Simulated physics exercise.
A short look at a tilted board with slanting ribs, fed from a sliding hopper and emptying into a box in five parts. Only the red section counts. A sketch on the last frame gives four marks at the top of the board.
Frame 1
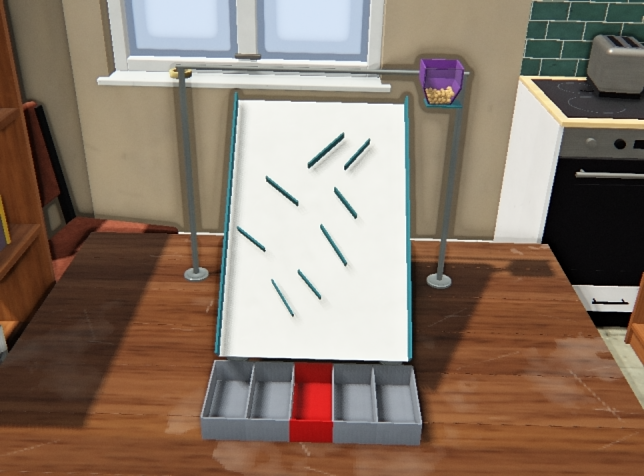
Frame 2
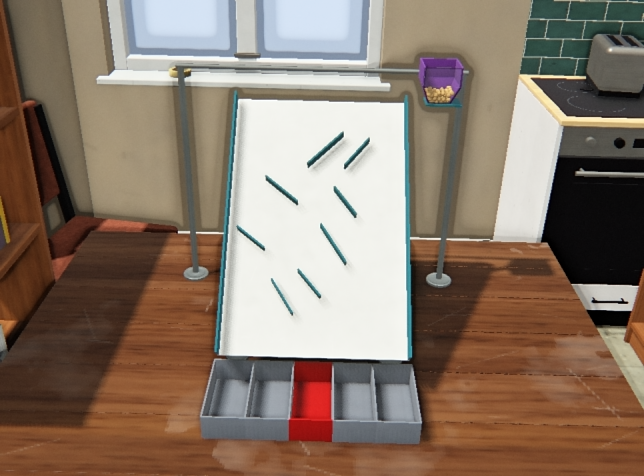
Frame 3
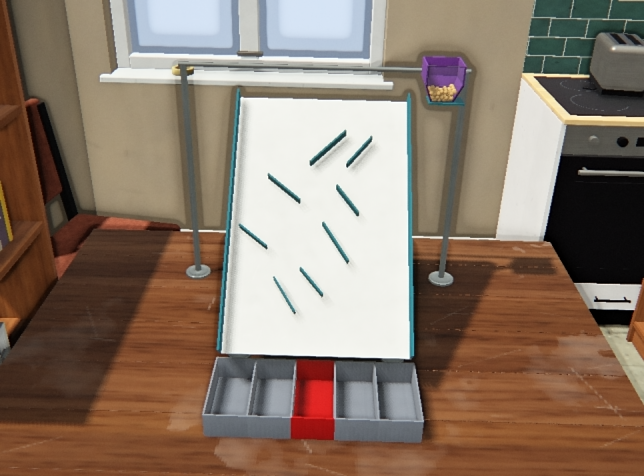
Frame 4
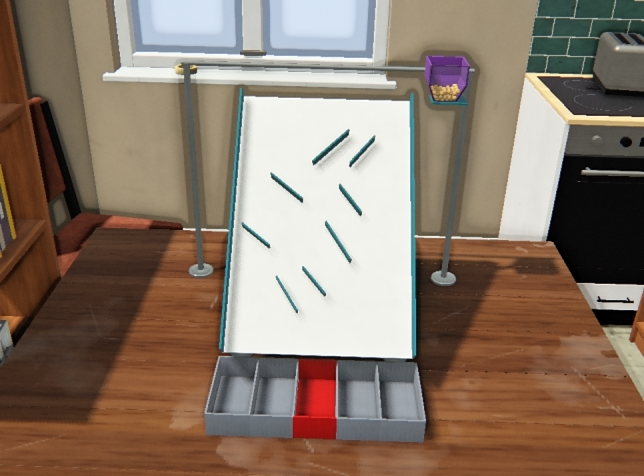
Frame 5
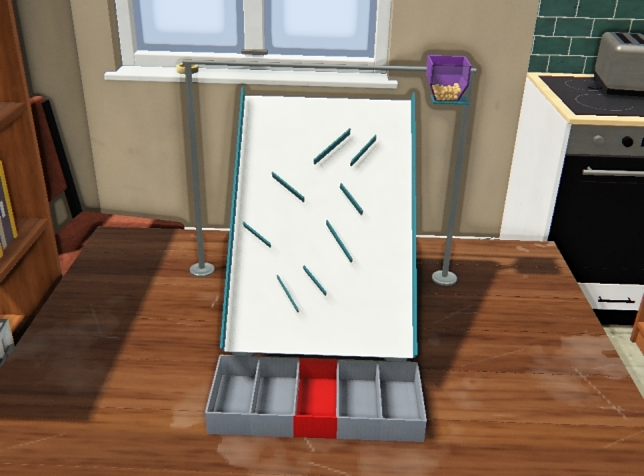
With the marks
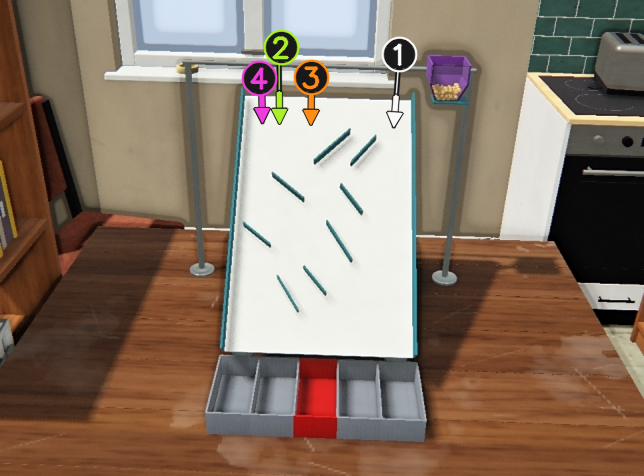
A tilted white board with slanting green ribs standing above a five-part box, the purple hopper staying still at upper right.
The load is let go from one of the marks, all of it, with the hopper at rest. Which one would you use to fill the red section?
Mark 4.
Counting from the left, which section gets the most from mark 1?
It is the fifth one.
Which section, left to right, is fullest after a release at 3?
It is the fourth one.
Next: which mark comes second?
That is mark 2.
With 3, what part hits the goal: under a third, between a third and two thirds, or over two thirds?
It is under a third.
On the marked copy, mark 1 meets the board at (394, 121); mark 2 meets the board at (279, 118); mark 3 meets the board at (310, 119); mark 4 meets the board at (262, 117).
If 1 is chosen, just a few in the red section, almost all in other sections.
If 2 is chosen, roughly a quarter in the red section, the larger part in other sections.
If 3 is chosen, about a tenth in the red section, the larger part in other sections, about a tenth held on the board.
If 4 is chosen, roughly half in the red section, roughly half in other sections.
